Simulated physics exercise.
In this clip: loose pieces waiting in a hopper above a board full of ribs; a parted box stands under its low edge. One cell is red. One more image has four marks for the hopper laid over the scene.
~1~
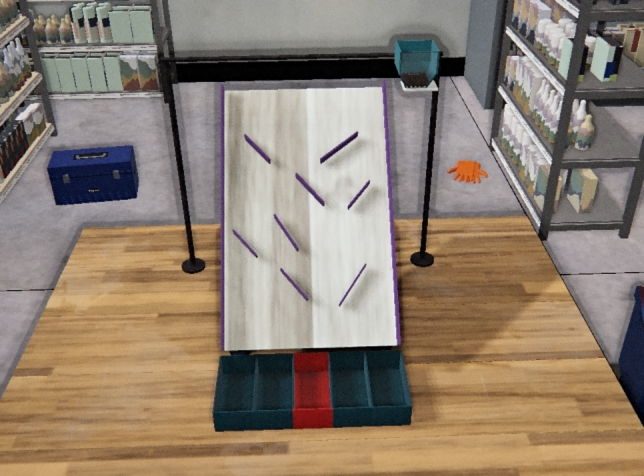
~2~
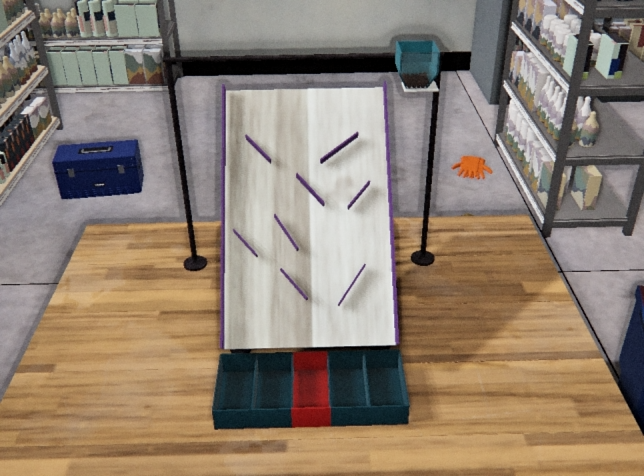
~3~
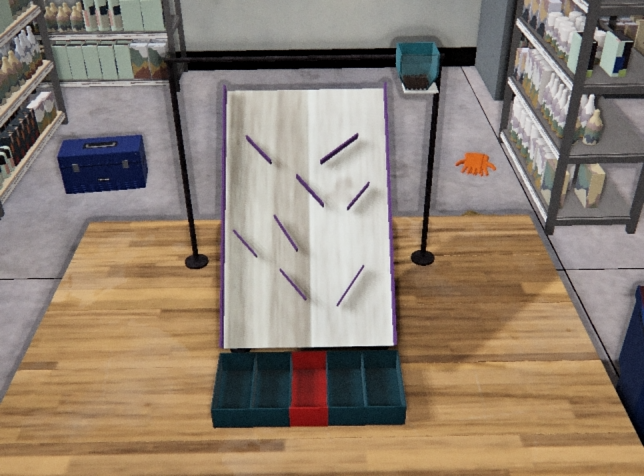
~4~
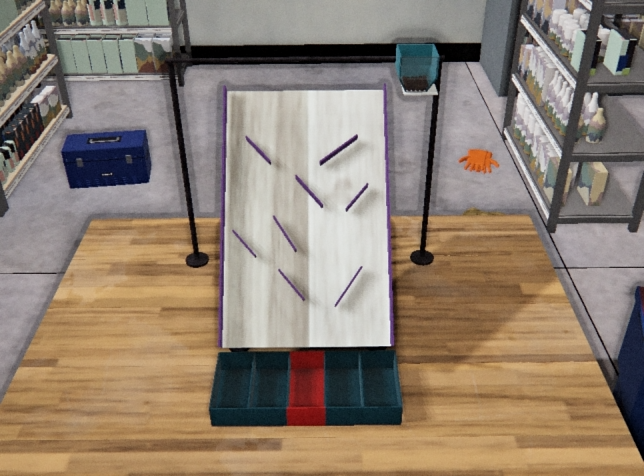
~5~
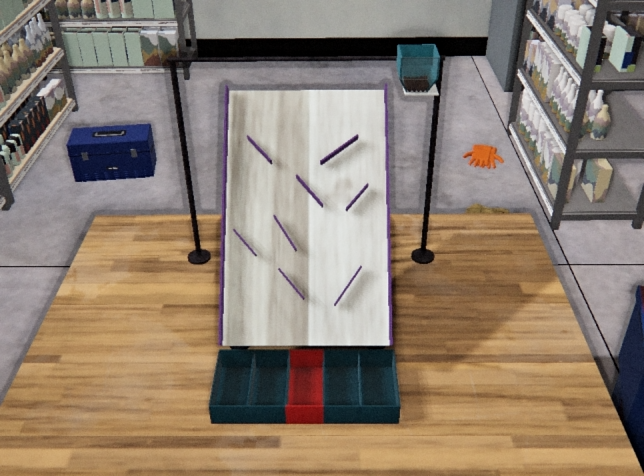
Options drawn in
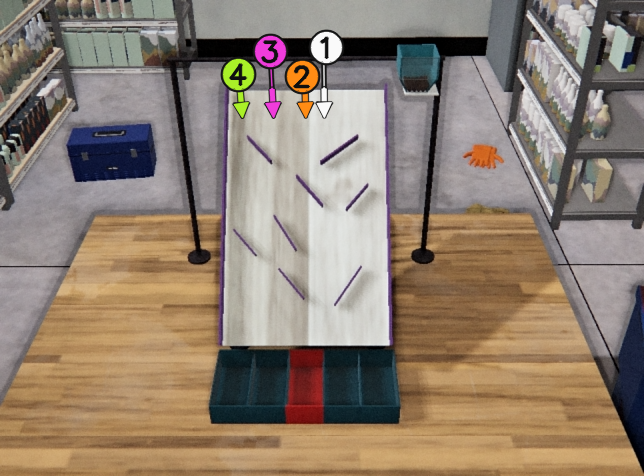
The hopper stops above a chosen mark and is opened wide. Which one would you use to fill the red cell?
1 beats the others.
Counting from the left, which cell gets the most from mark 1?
It is the third one.
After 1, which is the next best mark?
2.
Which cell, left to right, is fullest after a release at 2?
The third.
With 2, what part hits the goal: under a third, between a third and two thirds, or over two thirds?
It is between a third and two thirds.
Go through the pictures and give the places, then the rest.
In the first frame, hopper at (415, 81), allspice berries, door shut.
In the second frame, ribs (246, 135) to (270, 159), (321, 159) to (358, 132), (296, 173) to (324, 203).
In the third frame, ribs (348, 207) to (369, 182), (233, 230) to (256, 255), (274, 215) to (297, 249).
In the fourth frame, ribs (279, 269) to (304, 299), (335, 305) to (362, 266).
In the fifth frame, red cell at (305, 414), number 3 of 5 from the left.
On the marked copy, mark 1 meets the board at (324, 112); mark 2 meets the board at (305, 112); mark 3 meets the board at (273, 112); mark 4 meets the board at (242, 112).
For mark 1, most in the red cell, a small part in other cells.
For mark 2, about two thirds in the red cell, about a third in other cells.
For mark 3, about half in the red cell, about half in other cells, a stray few outside the box.
For mark 4, about a quarter in the red cell, about two thirds in other cells, a small part outside the box.
